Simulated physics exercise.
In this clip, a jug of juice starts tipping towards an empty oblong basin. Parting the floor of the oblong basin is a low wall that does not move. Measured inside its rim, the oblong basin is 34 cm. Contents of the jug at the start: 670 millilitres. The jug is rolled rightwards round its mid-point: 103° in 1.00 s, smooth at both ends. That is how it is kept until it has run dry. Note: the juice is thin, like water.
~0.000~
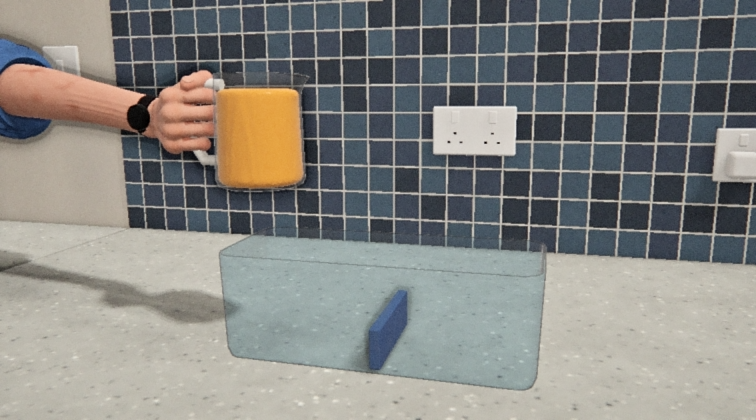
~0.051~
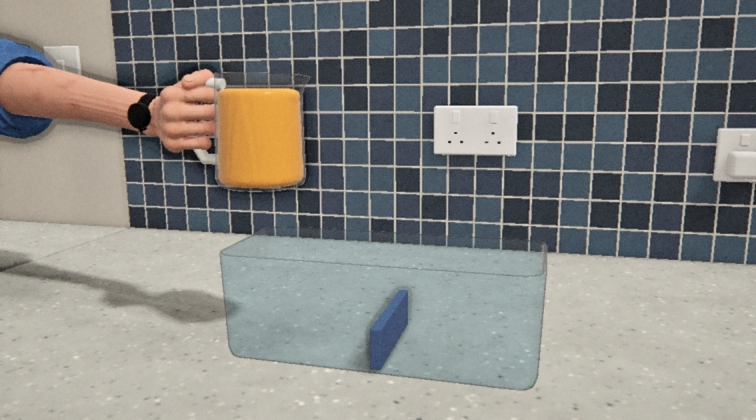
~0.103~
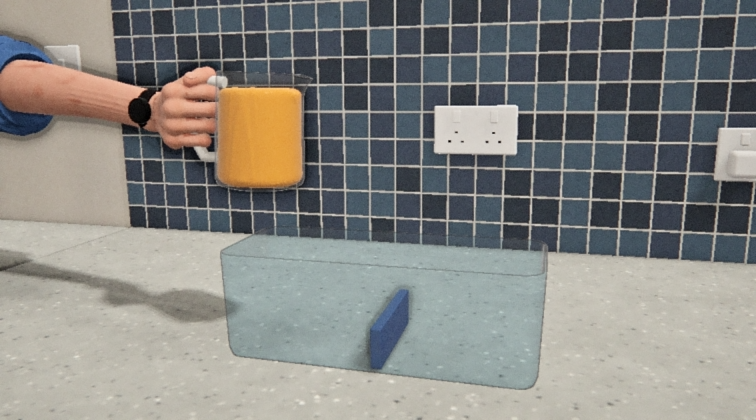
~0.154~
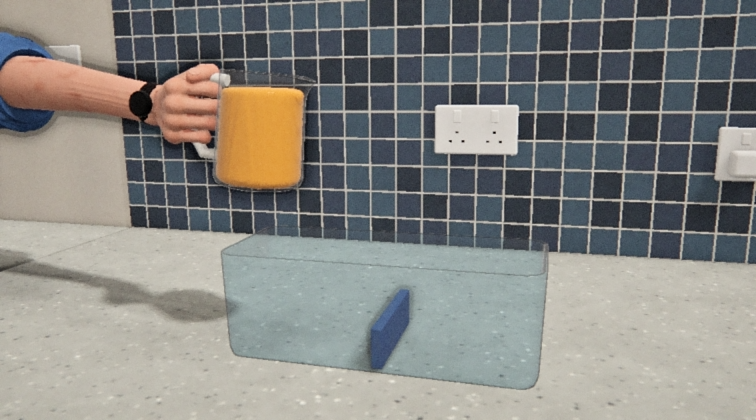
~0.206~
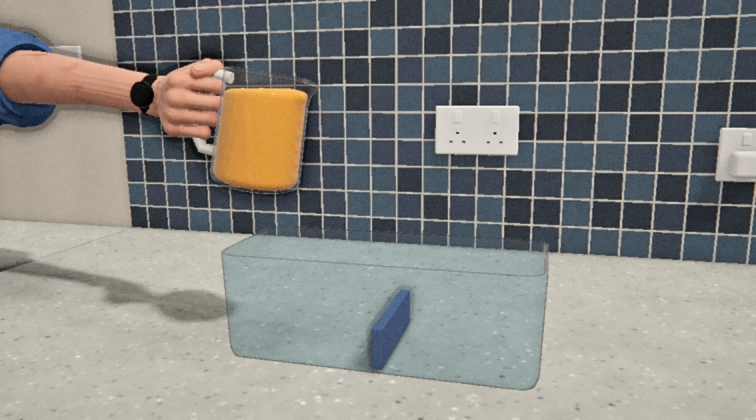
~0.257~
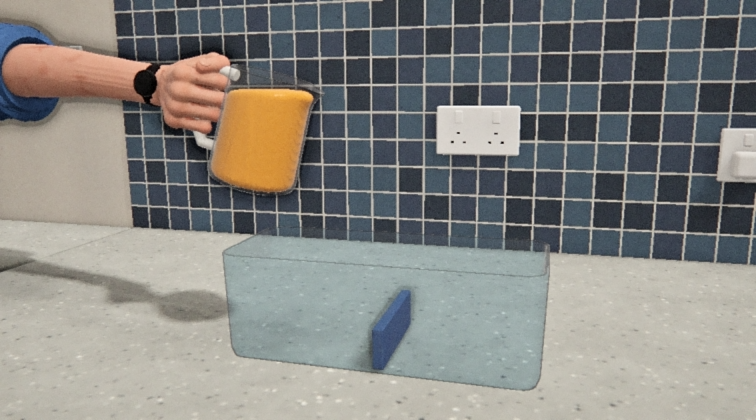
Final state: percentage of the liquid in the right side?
Approximately 30 %.
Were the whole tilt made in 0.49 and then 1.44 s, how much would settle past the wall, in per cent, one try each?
Respectively 20 and 40 %.
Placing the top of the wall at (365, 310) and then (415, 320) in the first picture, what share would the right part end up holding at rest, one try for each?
Try 1: 80 %; try 2: 5 %.
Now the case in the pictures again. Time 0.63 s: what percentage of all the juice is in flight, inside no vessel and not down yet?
My guess is roughly 14 %.
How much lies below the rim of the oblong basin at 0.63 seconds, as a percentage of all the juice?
5 %, roughly.
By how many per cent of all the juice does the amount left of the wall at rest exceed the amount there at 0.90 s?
Roughly 42 percent.
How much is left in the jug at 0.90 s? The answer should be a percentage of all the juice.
34 in a hundred, give or take.
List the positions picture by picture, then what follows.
It leans 0°; its right rim is at (308, 75); the juice meets the walls at (224, 92) and (298, 91); the oblong basin's rim runs from (244, 241) to (544, 260); the wall's top is at (390, 310), in the first picture.
It leans 1°; its right rim is at (309, 76); the juice meets the walls at (225, 91) and (298, 91), in the second picture.
It leans 3°; its right rim is at (311, 77); the juice meets the walls at (227, 90) and (300, 91), in the third picture.
It leans 6°; its right rim is at (314, 81); the juice meets the walls at (229, 90) and (303, 92), in the fourth picture.
It leans 10°; its right rim is at (319, 86); the juice meets the walls at (232, 92) and (308, 93), in the fifth picture.
It leans 16°; its right rim is at (323, 93); the juice meets the walls at (232, 103) and (315, 94), in the sixth picture.
After 0.63 s the tilt is 72° and 82 per cent is still to pour, 3 is left of the wall and 1 right of it.
After 0.90 s the tilt is 101° and 33 per cent is still to pour, 27 is left of the wall and 21 right of it.
After 1.19 s the tilt is 103° and 6 per cent is still to pour, 60 is left of the wall and 29 right of it.
After 1.50 s the tilt is 103° and 1 per cent is still to pour, 68 is left of the wall and 29 right of it.
In the end 69 per cent lies left of the wall, 30 right of it and 1 outside.
